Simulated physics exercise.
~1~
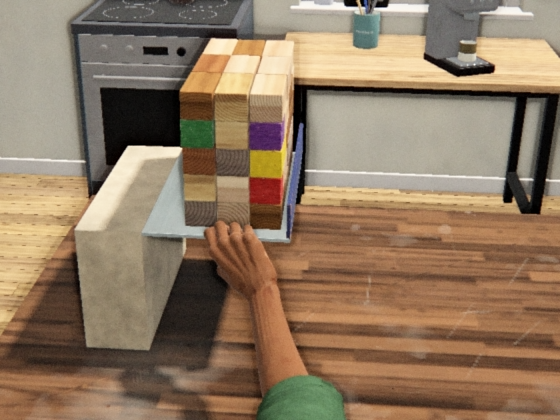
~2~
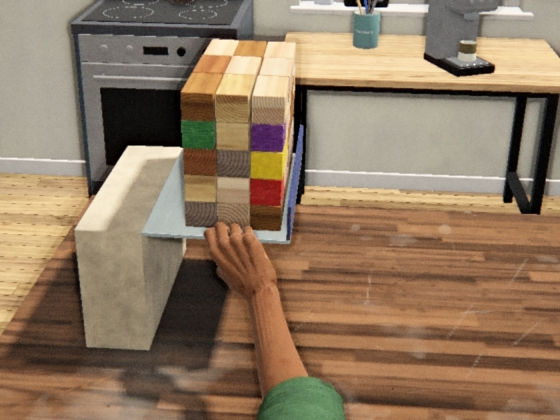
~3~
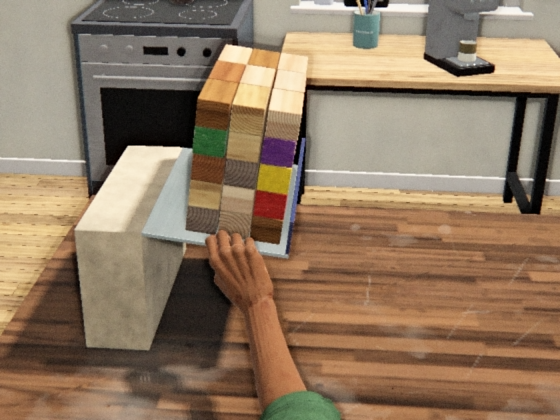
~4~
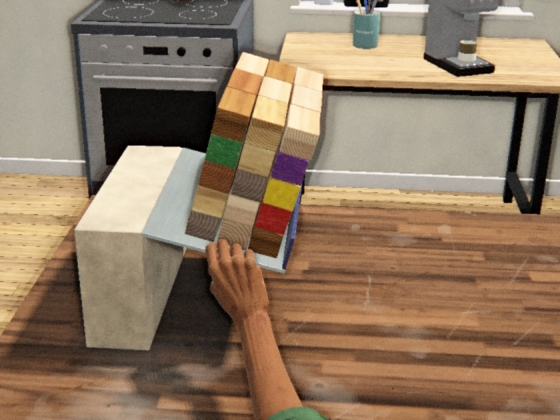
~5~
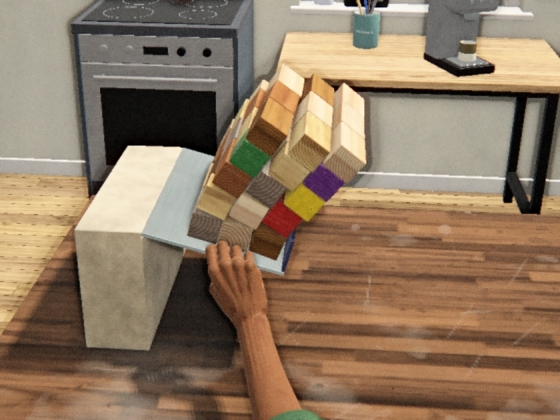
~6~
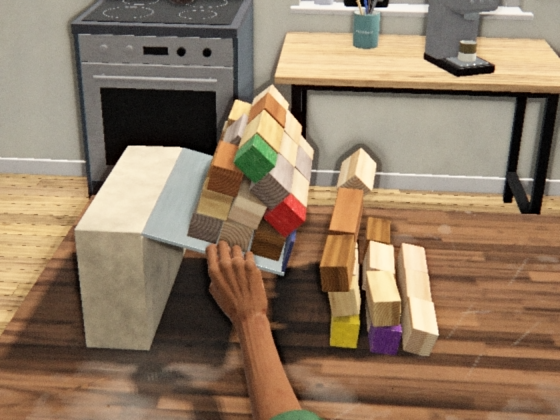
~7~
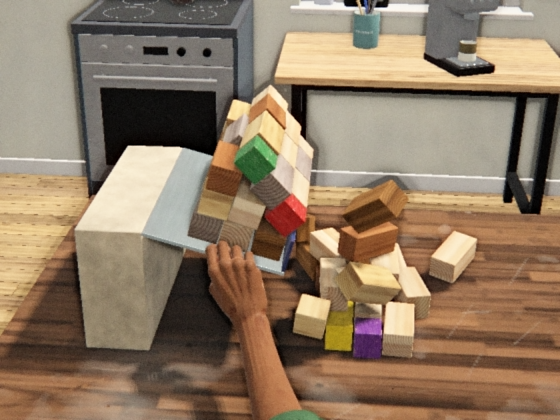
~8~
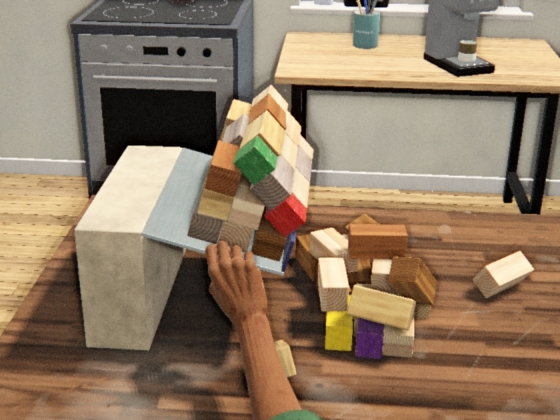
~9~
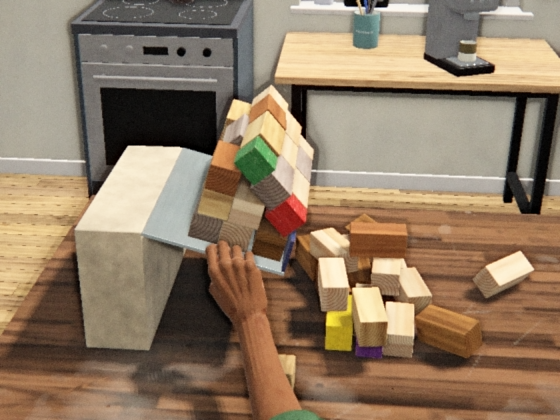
The clip opens on a neat stack of wooden blocks, mostly plain with a few coloured ones, standing on a pale blue tray beside a light-coloured slab, with a hand at the tray's front edge. The tray droops gently to the right, and the stack leans with it. The leaning columns spread apart, then the right-hand part topples off, taking the yellow and purple blocks down to the wooden floor. The fallen blocks tumble into a loose heap. At the end, the red and green blocks remain aboard, tipped among the slanted pile still on the tray.
